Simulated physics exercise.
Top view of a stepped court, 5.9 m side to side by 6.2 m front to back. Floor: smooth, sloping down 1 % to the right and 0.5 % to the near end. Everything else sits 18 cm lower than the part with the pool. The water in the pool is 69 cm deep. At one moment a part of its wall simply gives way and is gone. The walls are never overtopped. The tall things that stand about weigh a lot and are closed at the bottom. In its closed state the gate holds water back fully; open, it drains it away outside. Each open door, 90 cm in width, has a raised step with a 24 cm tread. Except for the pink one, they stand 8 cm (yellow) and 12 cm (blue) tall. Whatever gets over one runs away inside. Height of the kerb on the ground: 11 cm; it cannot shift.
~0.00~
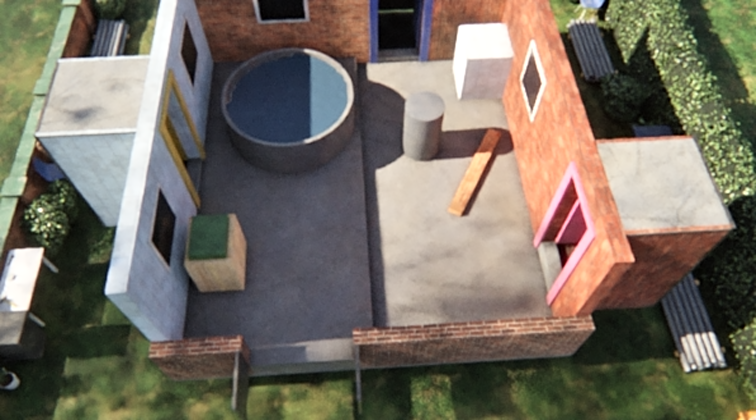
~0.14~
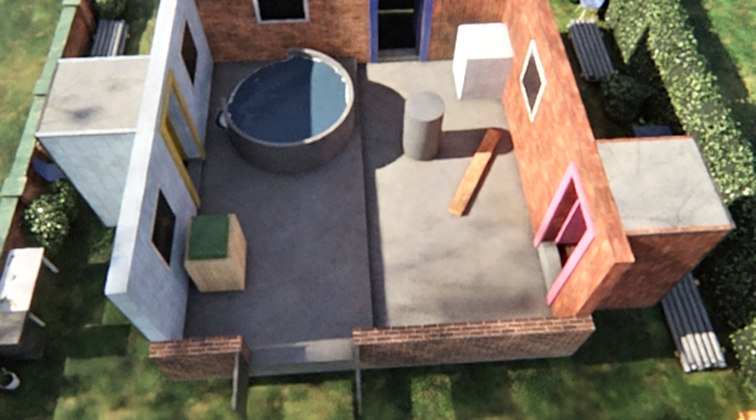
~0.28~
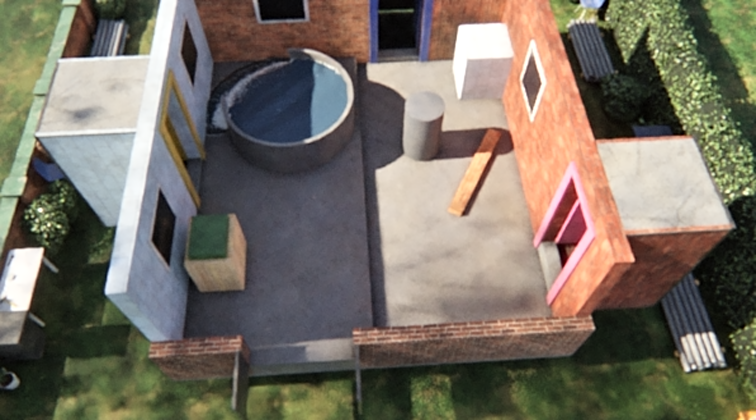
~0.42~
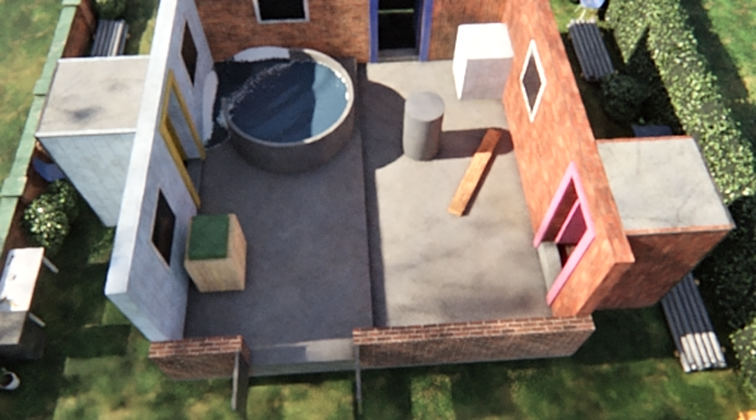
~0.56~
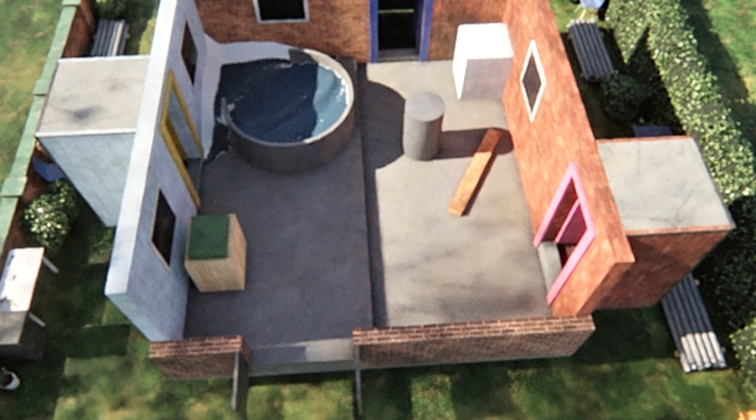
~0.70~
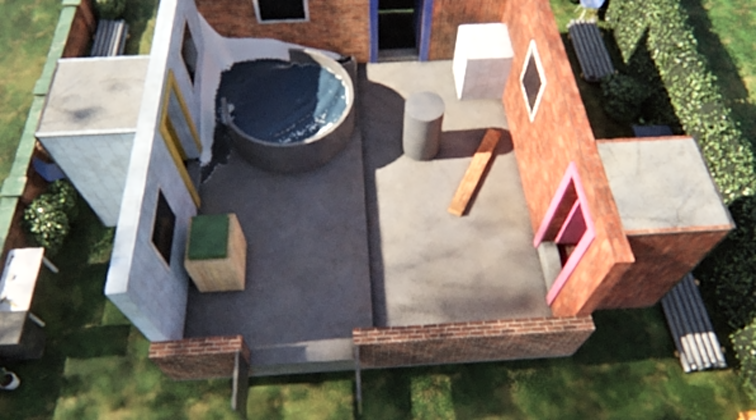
The clip shows a walled court with a round pool of still water, a grey cylinder and an orange plank; water then pours out at the pool's far left side and spreads over the floor beside the pale wall.
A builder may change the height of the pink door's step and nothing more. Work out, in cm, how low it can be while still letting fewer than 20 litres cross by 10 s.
No lower than about 7.5 cm.
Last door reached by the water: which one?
Answer: The pink door.
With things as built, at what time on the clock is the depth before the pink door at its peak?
Approximately 10.0 s.
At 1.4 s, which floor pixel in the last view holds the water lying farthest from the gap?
Pixel: About (430, 62).
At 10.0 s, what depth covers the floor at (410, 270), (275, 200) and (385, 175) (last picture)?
About 10, 1 and 5 cm.
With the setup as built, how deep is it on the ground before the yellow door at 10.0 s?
About 3.5 cm.
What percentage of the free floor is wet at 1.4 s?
About 20 per cent.
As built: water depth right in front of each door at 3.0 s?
Yellow 9, blue 6, pink 0 cm.
After 1.4 s water covers 20 % of the floor, deepest (60 cm) near (213, 70); it has not reached the pink door.
After 3.0 s water covers 45 % of the floor, deepest (34 cm) near (488, 60); it has not reached the pink door.
After 10.0 s water covers 90 % of the floor, deepest (16 cm) near (237, 103); 12 cm at the pink door, 0 litres in over its 25 cm step.
At the pink door as built, the water arrived by 4.3 s and peaked near 12 cm at 9.8 s.
Run again over the same 10 s with other heights there, 31 litres in over 6.5 cm, 8 litres over 9 cm. The limit of 20 litres is kept from about 7.5 cm up.
